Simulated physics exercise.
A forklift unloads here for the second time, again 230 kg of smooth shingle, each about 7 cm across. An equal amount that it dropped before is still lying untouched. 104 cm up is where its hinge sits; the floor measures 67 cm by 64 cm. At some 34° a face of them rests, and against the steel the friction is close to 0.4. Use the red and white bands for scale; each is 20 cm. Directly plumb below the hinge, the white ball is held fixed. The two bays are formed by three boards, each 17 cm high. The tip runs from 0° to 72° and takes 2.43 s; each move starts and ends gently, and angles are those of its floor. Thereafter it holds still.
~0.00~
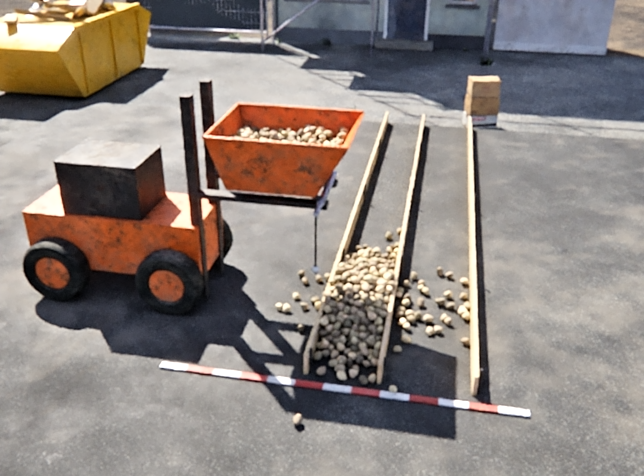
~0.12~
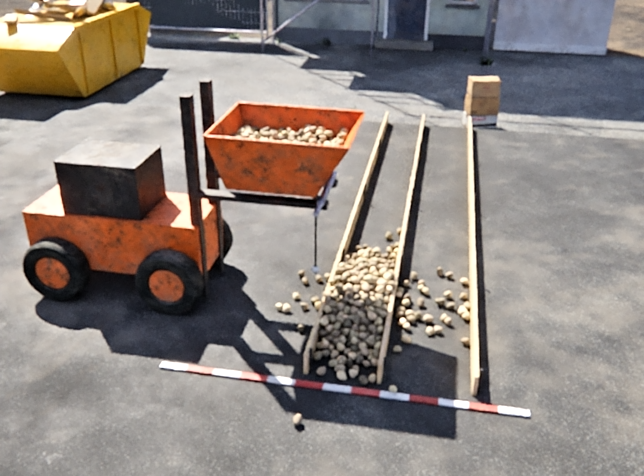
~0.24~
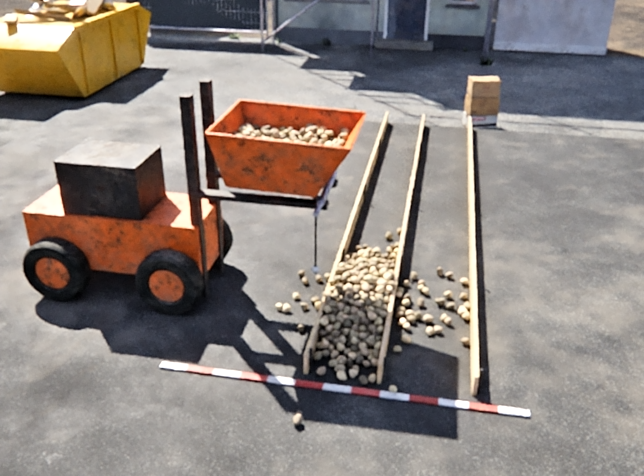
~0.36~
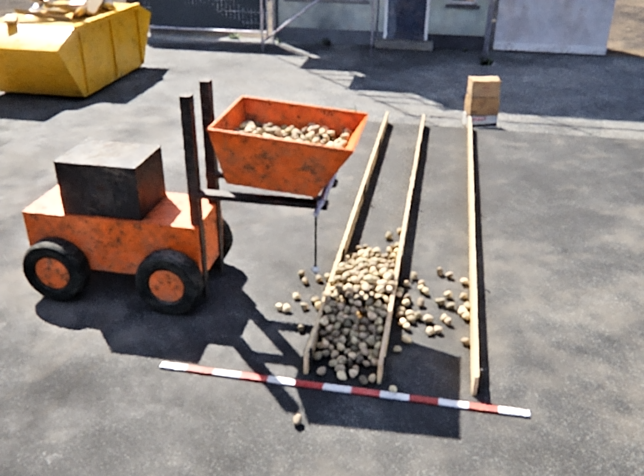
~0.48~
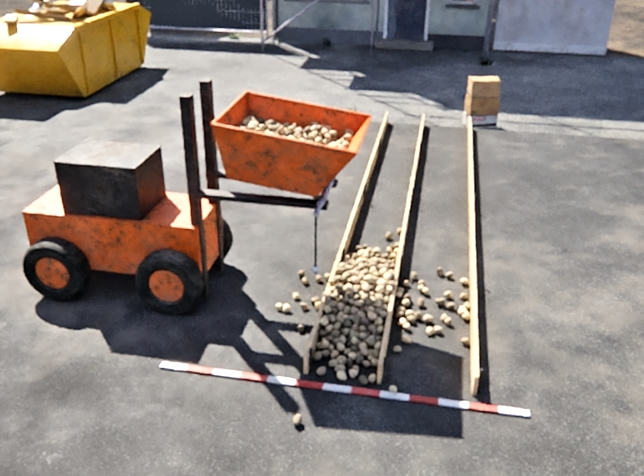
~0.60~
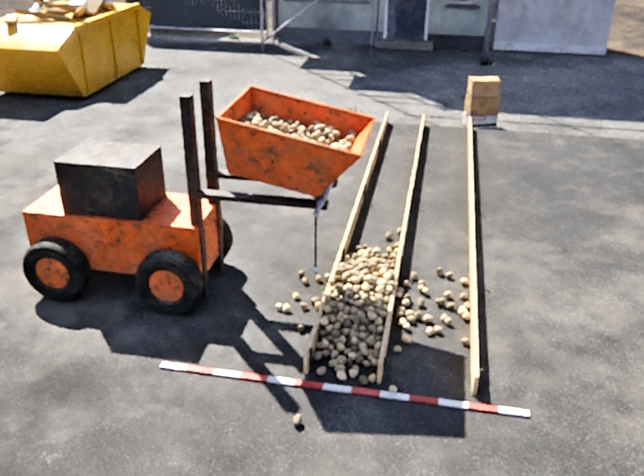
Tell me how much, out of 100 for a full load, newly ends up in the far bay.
Some 97 out of 100.
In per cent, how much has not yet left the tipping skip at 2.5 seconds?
Estimate: 55 % remaining inside, roughly.
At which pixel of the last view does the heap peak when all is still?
About (374, 281).
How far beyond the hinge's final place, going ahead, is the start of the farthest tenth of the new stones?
Distance: Roughly 120 cm.
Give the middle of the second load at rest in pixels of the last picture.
I'd put their centre close to (436, 305).
After 1.8 s the floor is at 61°; in per cent of one load, 100 in the tipping skip, 2 short of the bays, 92 in the near bay, 6 in the far bay; the foremost stones are at (461, 310).
After 2.5 s the floor is at 72°; in per cent of one load, 57 in the tipping skip, 2 short of the bays, 92 in the near bay, 48 in the far bay, 0 past the last board; the foremost stones are at (477, 303).
After 2.9 s the floor is at 72°; in per cent of one load, 35 in the tipping skip, 2 short of the bays, 92 in the near bay, 70 in the far bay, 1 past the last board; the foremost stones are at (506, 308).
After 5.2 s the floor is at 72°; in per cent of one load, 0 in the tipping skip, 2 short of the bays, 92 in the near bay, 103 in the far bay, 3 past the last board; the foremost stones are at (562, 324). Net gain in the far bay, 97.
